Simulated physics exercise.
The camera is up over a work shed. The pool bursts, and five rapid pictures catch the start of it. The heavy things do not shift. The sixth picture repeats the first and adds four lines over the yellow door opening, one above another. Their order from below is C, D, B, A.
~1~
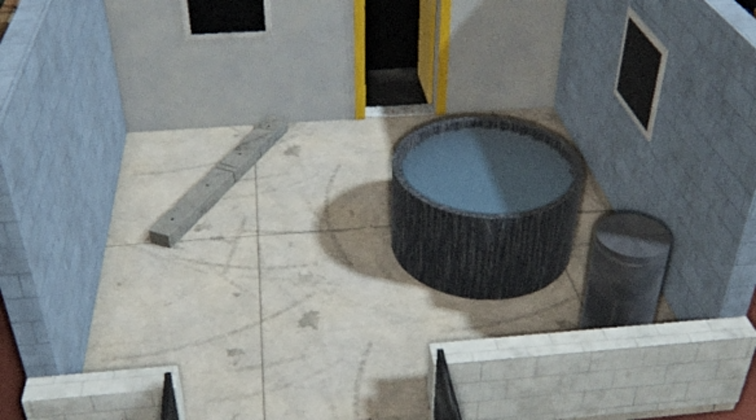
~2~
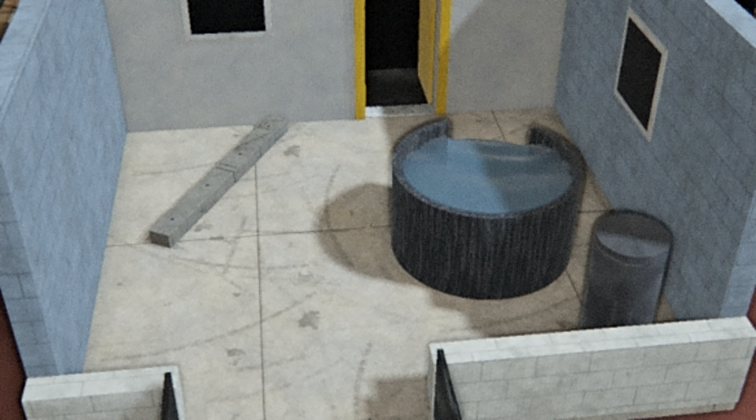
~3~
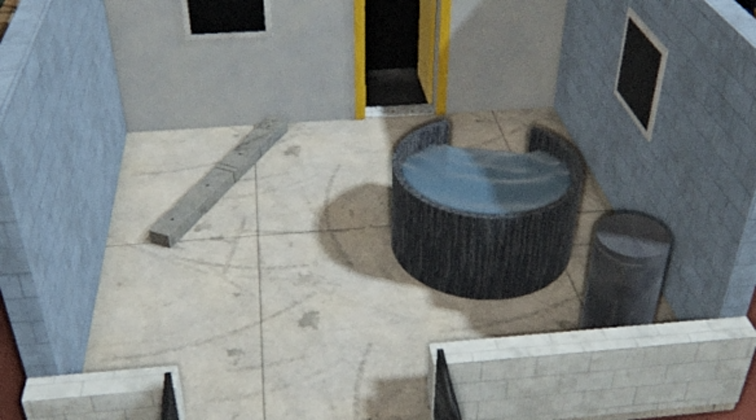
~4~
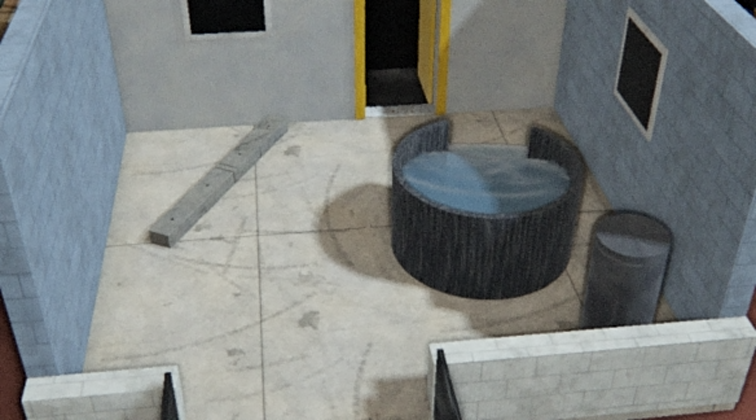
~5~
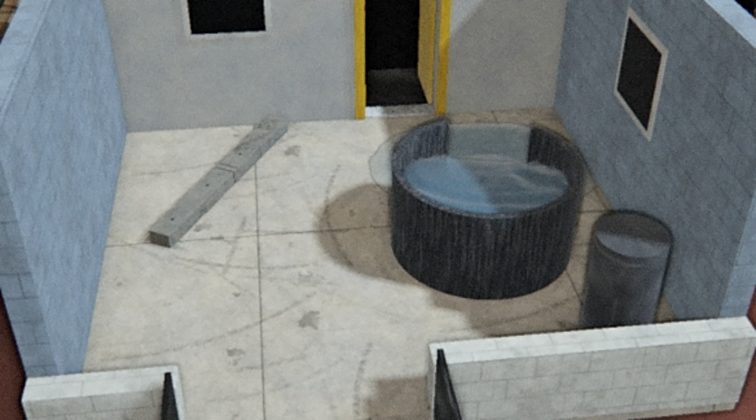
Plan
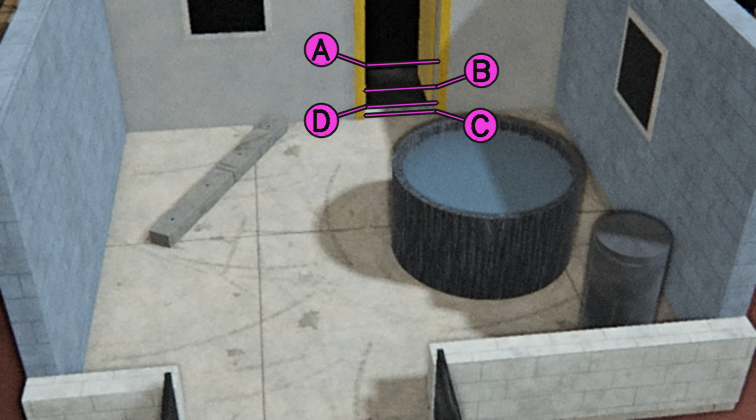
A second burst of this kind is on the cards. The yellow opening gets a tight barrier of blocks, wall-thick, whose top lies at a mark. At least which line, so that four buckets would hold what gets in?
It is B.
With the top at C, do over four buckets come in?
Yes, that goes wrong.
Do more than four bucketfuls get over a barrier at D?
Yes, that goes wrong.
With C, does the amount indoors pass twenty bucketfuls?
Yes.
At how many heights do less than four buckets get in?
Two of them.
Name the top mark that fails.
D.
On the marked copy, A at (402, 63); B at (401, 88); C at (401, 113); D at (401, 104); from the bottom up C, D, B, A.
With A, nothing gets over.
With B, a splash gets over, under a bucket.
With C, dozens of bucketfuls pour in.
With D, about 15 bucketfuls get in.
